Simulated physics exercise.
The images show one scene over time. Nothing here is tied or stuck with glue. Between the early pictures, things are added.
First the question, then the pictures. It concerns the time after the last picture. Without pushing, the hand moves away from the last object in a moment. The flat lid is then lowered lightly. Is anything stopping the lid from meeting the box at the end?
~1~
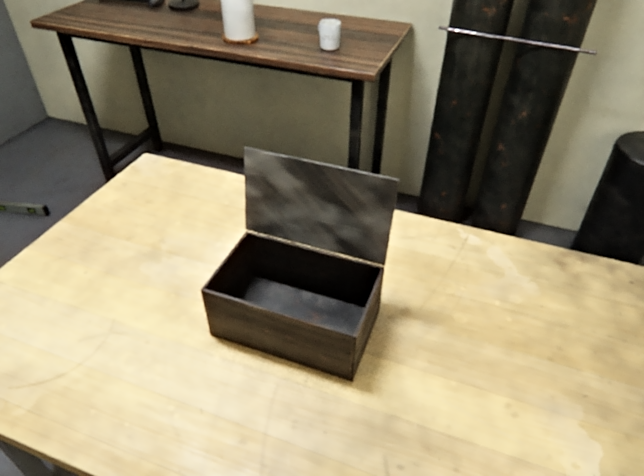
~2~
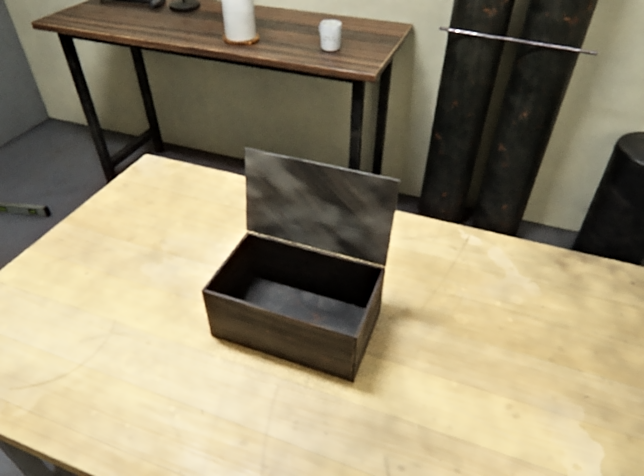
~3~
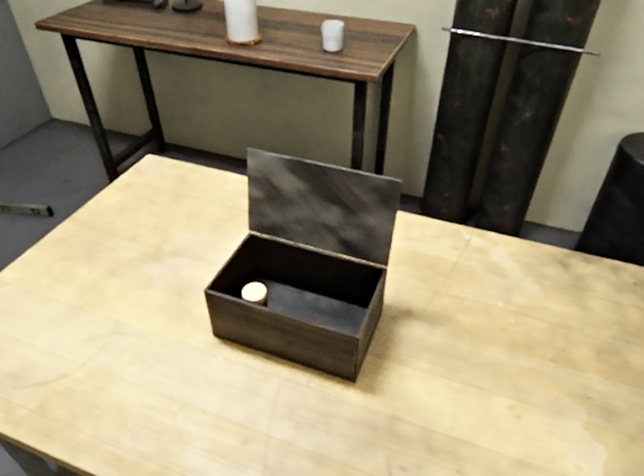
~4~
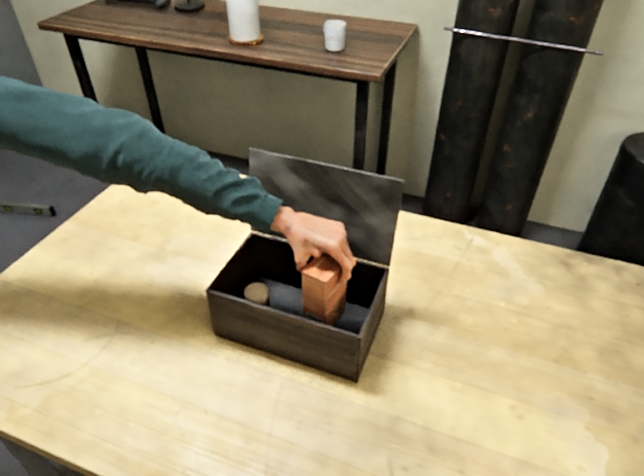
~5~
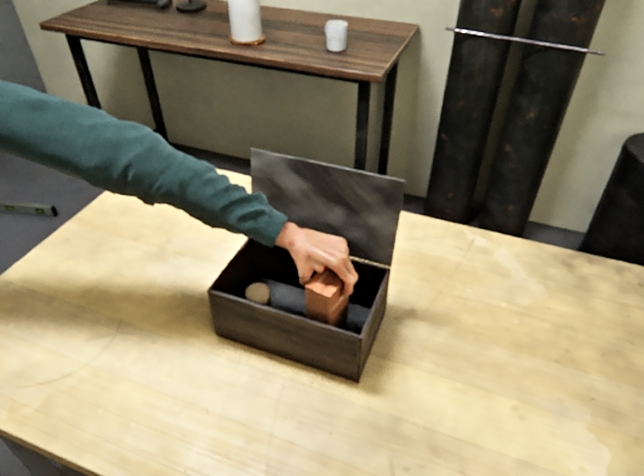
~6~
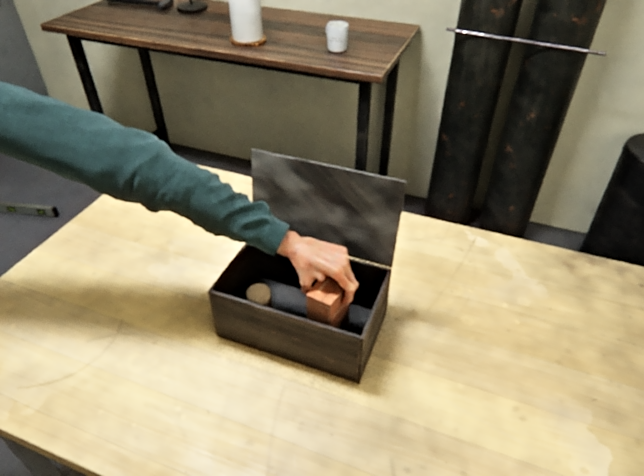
Yes - the box ends up open.
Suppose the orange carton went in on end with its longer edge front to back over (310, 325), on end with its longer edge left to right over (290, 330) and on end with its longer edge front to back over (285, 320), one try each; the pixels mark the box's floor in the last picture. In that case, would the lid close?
At first it fails to shut, the second time it fails to shut, and the third time it manages to shut.
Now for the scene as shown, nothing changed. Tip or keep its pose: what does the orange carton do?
By the end the orange carton has kept its angle.
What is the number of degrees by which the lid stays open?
It comes to about 16°.
Then, 1.10 s past the last view, lid starting down.
Then, 1.50 s past the last view, lid 65° above the rim.
Then, 1.70 s past the last view, lid 46° above the rim.
Then, 1.90 s past the last view, lid 22° above the rim.
Finally, lid 16° above the rim; both still in place. Final places as the last picture's camera would see them, orange carton near (328, 313).
